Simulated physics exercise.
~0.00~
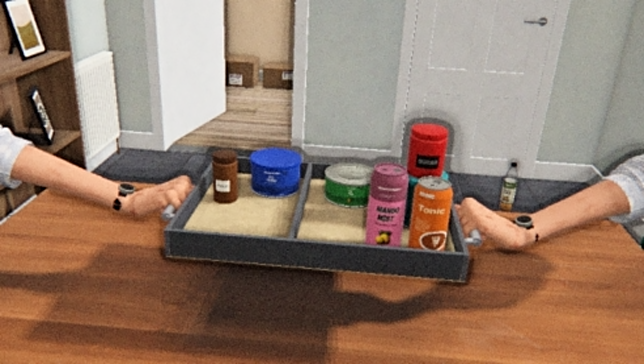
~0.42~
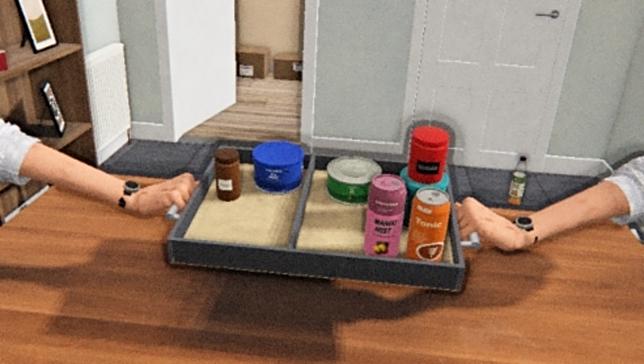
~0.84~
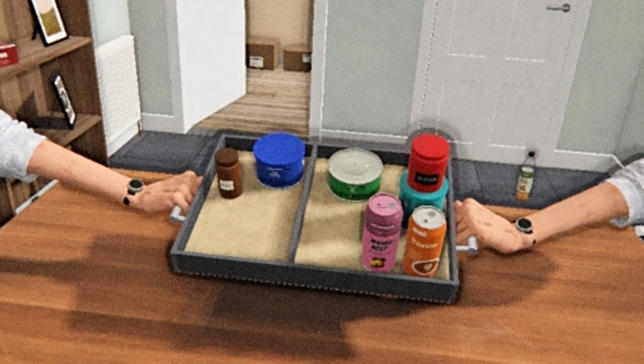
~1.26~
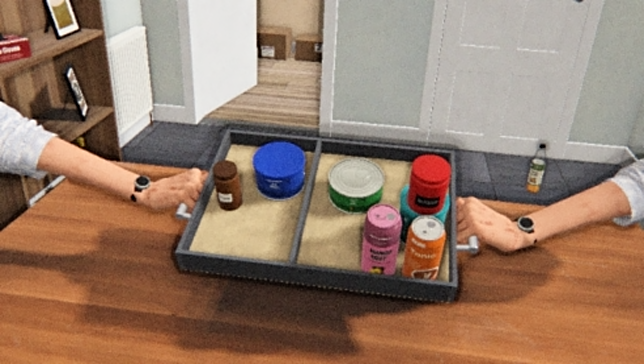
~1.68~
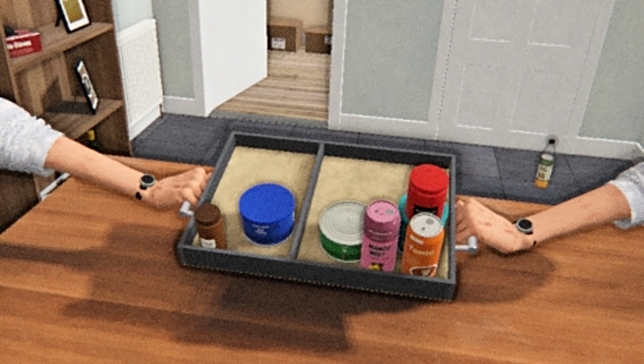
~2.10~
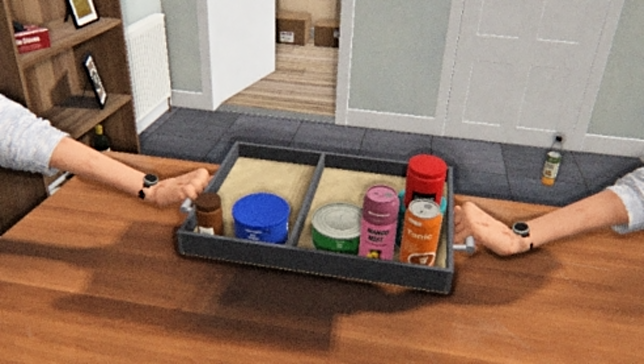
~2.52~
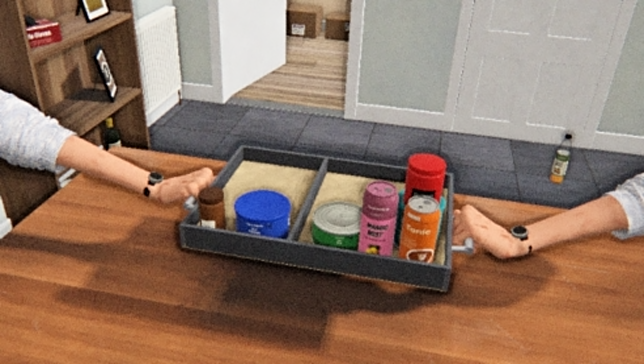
Two hands tilt a tray toward the viewer, its containers slide nearer, and all end upright.
